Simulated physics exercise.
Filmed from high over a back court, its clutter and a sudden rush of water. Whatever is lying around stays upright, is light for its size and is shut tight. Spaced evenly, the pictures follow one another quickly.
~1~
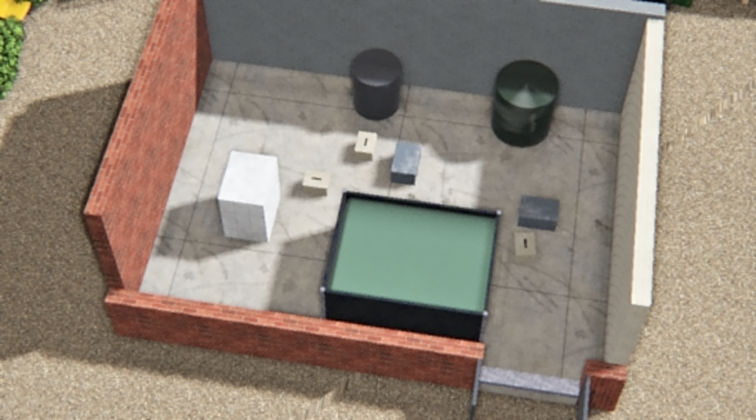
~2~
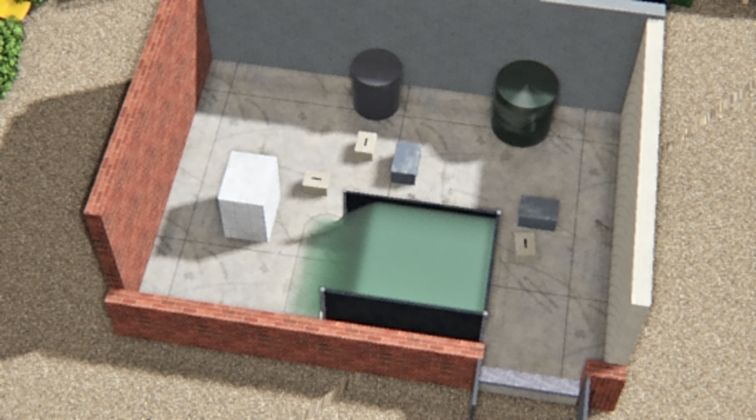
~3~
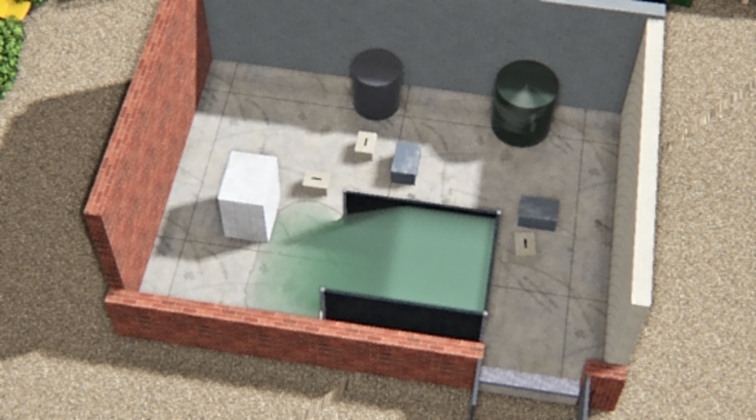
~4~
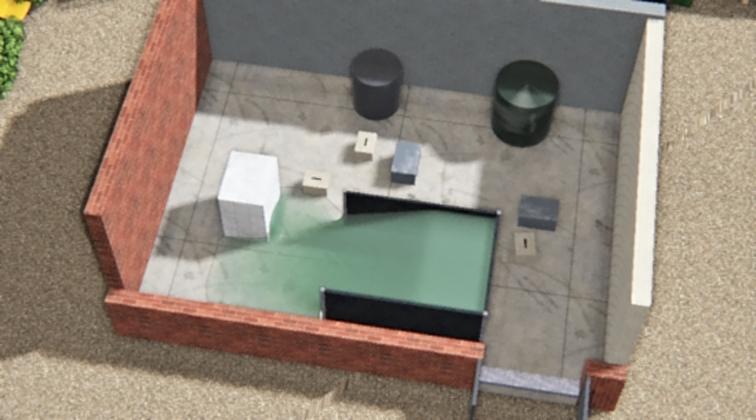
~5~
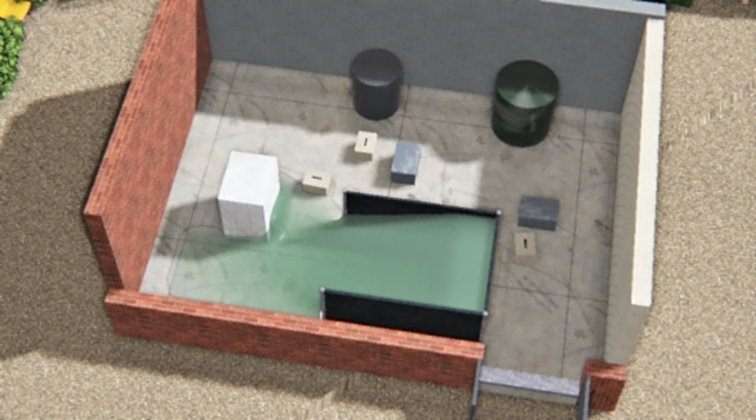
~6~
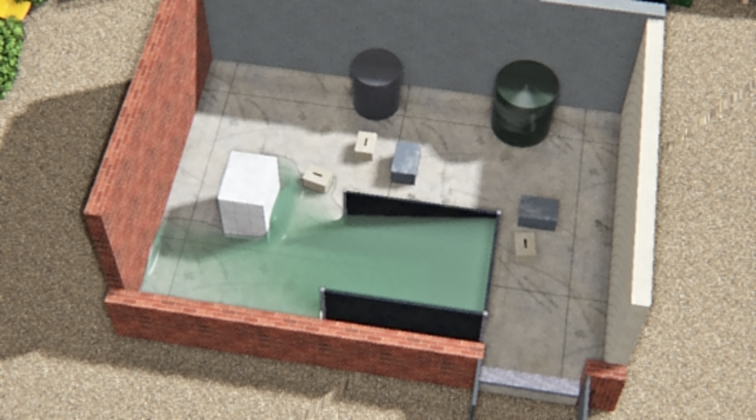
Green water poured out of the left side of a dark-walled tank in a walled yard, spread across the paving around a white block to the brick wall, and slightly shifted a small pale box.
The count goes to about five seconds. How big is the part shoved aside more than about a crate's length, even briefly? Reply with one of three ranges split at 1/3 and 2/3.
1/3 to 2/3.
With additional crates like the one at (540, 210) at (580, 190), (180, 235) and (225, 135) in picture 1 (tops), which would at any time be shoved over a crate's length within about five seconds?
In turn: Under that, moved that far, swept aside.
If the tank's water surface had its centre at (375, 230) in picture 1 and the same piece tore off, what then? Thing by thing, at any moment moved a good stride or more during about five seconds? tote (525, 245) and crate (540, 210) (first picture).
Taking them in the order you gave, the first did not get there and the second did not get there.
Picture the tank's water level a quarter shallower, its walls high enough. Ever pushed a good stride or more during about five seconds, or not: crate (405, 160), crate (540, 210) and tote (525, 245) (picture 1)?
Taking them as listed - a shorter distance for the first, a shorter distance for the second, a shorter distance for the third.
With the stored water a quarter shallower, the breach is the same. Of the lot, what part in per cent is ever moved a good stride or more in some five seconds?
Share: Close to 40 %.
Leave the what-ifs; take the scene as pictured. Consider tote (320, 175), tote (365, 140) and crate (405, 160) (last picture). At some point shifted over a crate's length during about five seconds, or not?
Item one went the distance, item two went the distance, item three went the distance.
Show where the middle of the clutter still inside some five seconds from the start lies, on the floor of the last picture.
Mean floor position: Approx. (495, 182) px, last view.
A moment on, 0 of 5 are well off their spots; 0 afloat.
Next, 1 of 5 are well off their spots; 1 afloat.
Later, 2 of 5 are well off their spots; 1 afloat.
In the end, 3 of 5 are well off their spots, and 3 have been at some point; 2 afloat.
